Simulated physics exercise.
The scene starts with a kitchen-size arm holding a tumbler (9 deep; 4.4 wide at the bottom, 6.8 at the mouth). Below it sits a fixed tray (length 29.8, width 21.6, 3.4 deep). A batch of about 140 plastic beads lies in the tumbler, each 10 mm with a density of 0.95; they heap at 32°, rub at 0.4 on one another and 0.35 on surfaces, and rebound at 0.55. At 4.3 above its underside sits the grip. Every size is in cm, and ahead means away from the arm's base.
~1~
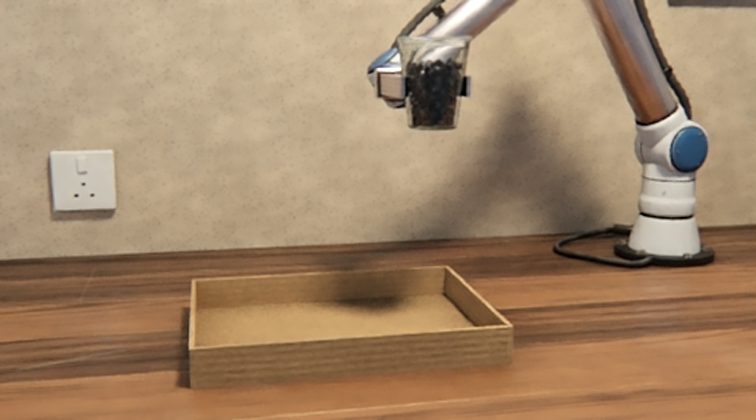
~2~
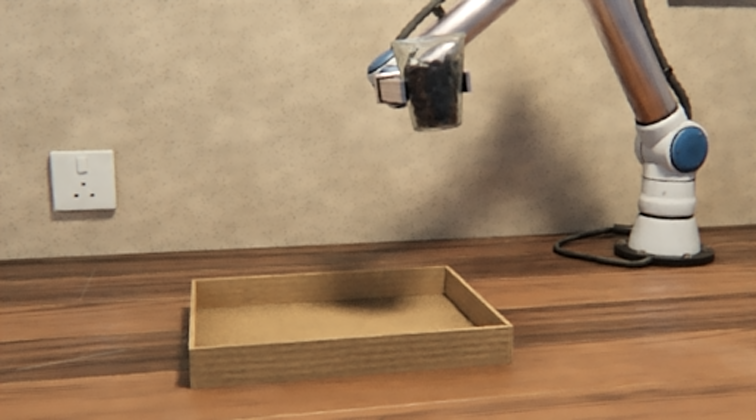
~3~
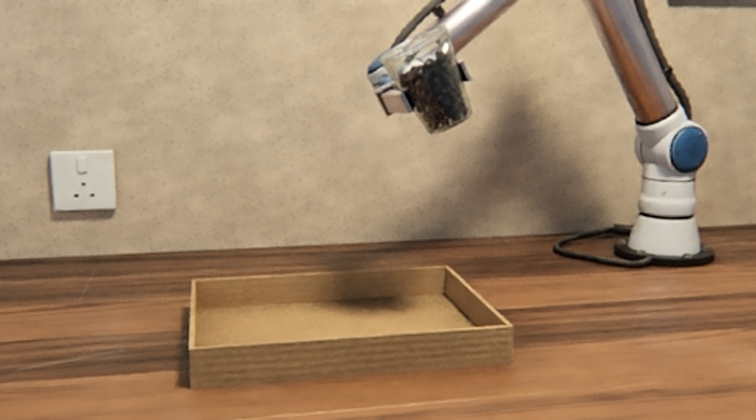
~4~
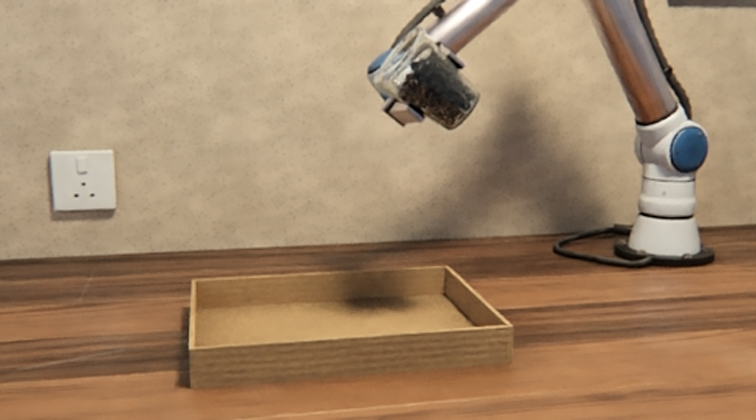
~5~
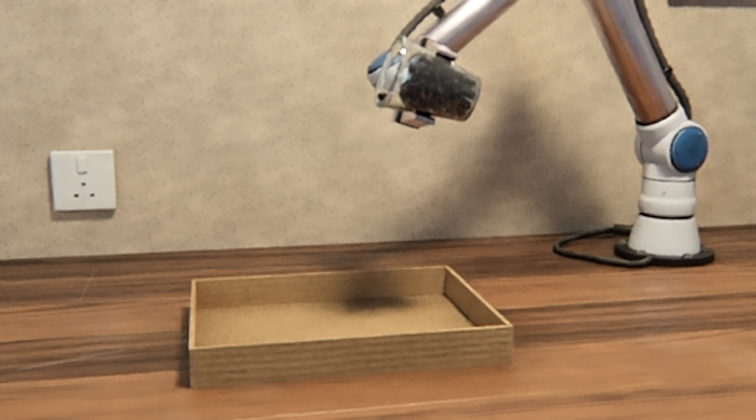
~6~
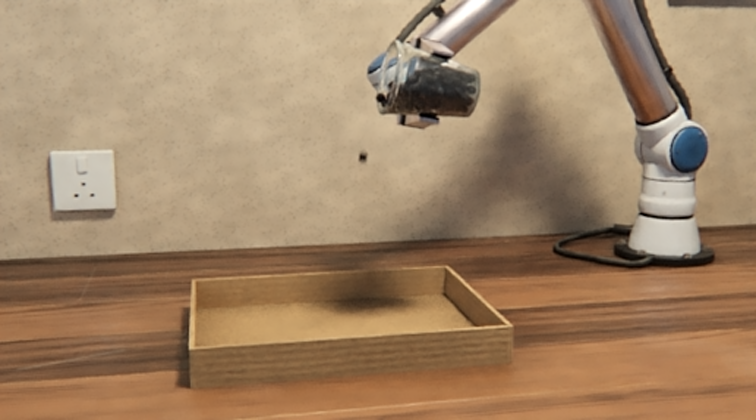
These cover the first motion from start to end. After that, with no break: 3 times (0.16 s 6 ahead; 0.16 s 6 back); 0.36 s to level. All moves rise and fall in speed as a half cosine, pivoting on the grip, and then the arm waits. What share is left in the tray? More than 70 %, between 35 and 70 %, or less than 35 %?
More than 70 %.
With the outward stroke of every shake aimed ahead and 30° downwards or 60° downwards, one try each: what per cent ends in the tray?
70 and 35 %.
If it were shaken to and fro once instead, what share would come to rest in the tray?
That would give close to 65 percent.
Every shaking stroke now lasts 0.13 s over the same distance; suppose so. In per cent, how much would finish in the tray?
I'd expect close to 85 in a hundred.
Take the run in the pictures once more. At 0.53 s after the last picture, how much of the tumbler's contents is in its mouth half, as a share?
80 %.
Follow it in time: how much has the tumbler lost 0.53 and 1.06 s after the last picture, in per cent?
In turn: 70 %, then 95 %.
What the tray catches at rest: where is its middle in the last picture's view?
Near pixel (279, 327).
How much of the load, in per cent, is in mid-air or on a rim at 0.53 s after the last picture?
3 %.
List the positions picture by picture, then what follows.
The first frame shows tumbler middle at (433, 84), level; upper third of the load around (436, 69), from x 410 to 460, top at y 60; 145 in the tumbler.
The second frame shows tumbler middle at (433, 84), tilted 8° forward; upper third of the load around (435, 69), from x 410 to 455, top at y 55.
The third frame shows tumbler middle at (432, 85), tilted 27° forward; upper third of the load around (434, 72), from x 405 to 465, top at y 50.
The fourth frame shows tumbler middle at (432, 85), tilted 52° forward; upper third of the load around (430, 72), from x 400 to 470, top at y 55.
The fifth frame shows tumbler middle at (431, 86), tilted 71° forward; upper third of the load around (434, 76), from x 380 to 470, top at y 60.
The sixth frame shows tumbler middle at (431, 86), tilted 79° forward; upper third of the load around (438, 79), from x 365 to 470, top at y 70; 144 in the tumbler, 1 in flight or on a rim.
Then, 0.53 s after the last picture, tilted 79° forward, highest piece 26 above the table; 94 in the tray, 46 in the tumbler, 5 in flight or on a rim.
Then, 1.06 s after the last picture, tilted 66° forward, highest piece 25 above the table; 126 in the tray, 7 in the tumbler, 3 on the table or floor, 9 in flight or on a rim.
Then, 1.52 s after the last picture, level, highest piece 23 above the table; 135 in the tray, 7 in the tumbler, 3 on the table or floor.
Then, 2.57 s after the last picture, level, highest piece 23 above the table; 135 in the tray, 7 in the tumbler, 3 on the table or floor.
Final count, 135 in the tray, 7 in the tumbler, 3 on the table or floor. That is 93 % in the tray.
